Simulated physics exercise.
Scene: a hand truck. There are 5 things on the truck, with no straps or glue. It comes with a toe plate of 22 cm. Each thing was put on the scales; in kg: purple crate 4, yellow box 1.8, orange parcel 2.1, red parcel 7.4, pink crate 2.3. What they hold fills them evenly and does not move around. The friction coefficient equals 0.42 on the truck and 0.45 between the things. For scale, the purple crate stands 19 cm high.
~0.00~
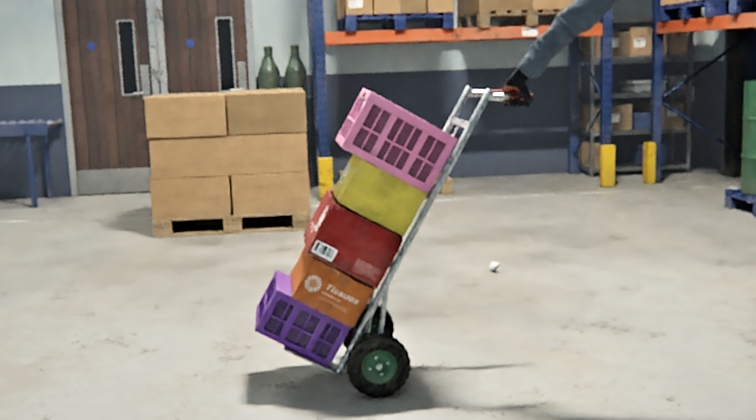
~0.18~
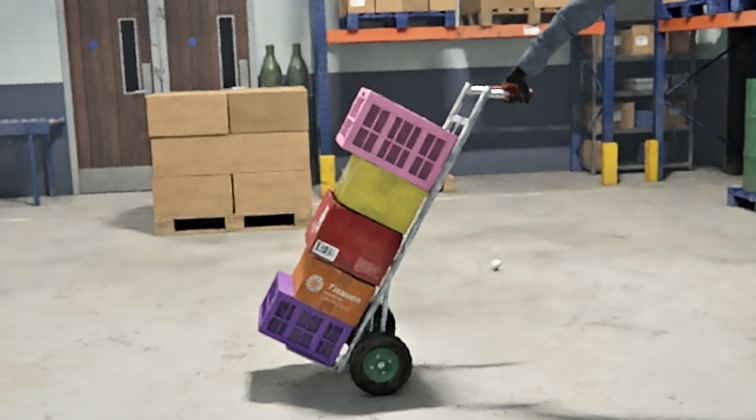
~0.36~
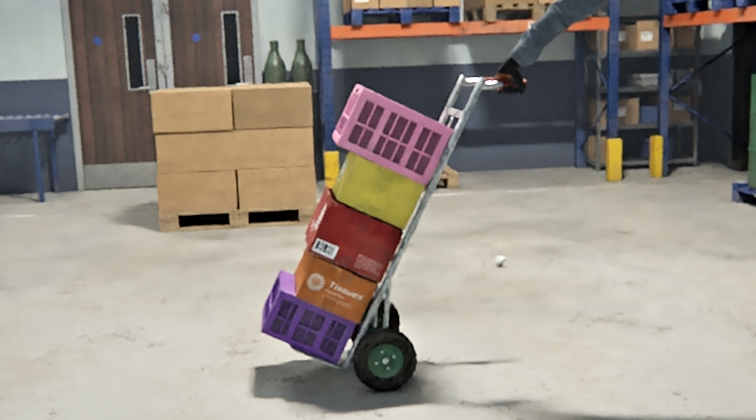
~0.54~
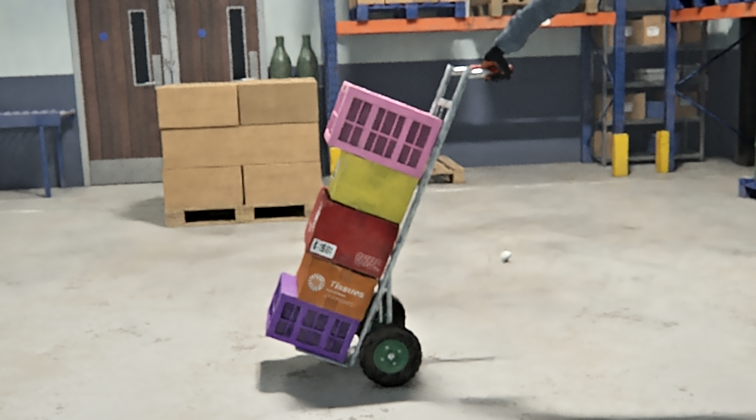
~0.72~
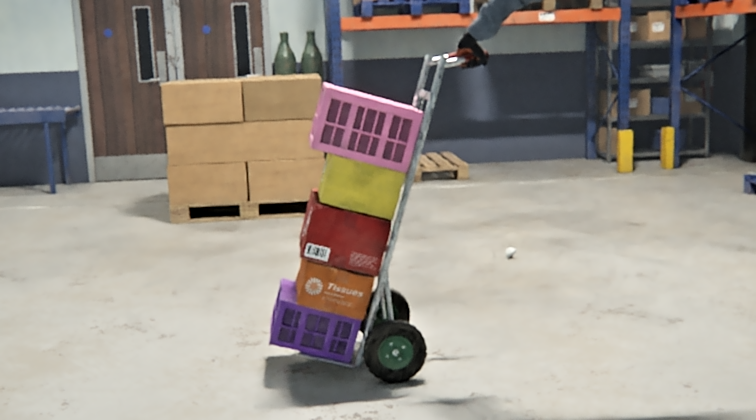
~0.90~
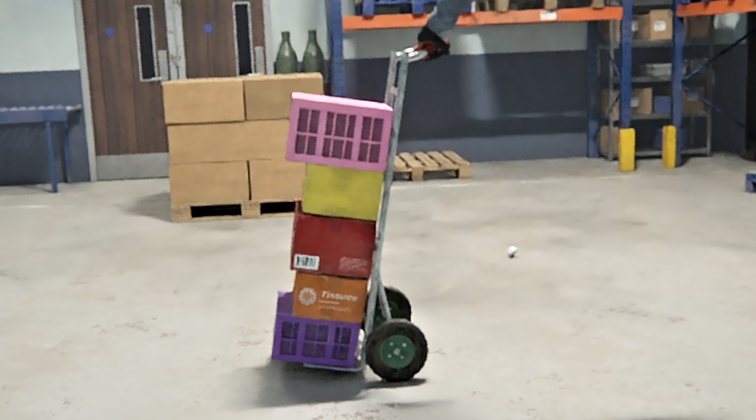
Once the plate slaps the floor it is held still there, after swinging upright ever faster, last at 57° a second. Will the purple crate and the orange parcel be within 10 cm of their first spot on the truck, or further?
Purple crate: Unmoved; orange parcel: Unmoved.
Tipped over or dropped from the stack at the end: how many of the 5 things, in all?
Count: 0.
By 1.20 s, truck upright; orange parcel rocked 5° off its seat near (316, 296); purple crate rocked 5° off its seat near (313, 339); pink crate rocked 5° off its seat.
By 1.70 s, truck upright; orange parcel rocked 4° off its seat near (317, 296); purple crate rocked 4° off its seat near (314, 339); pink crate rocked 4° off its seat.
When it is over (2.2 s), all 5 within 10 cm of the start. In the last view, purple crate near (315, 340), orange parcel near (321, 297).
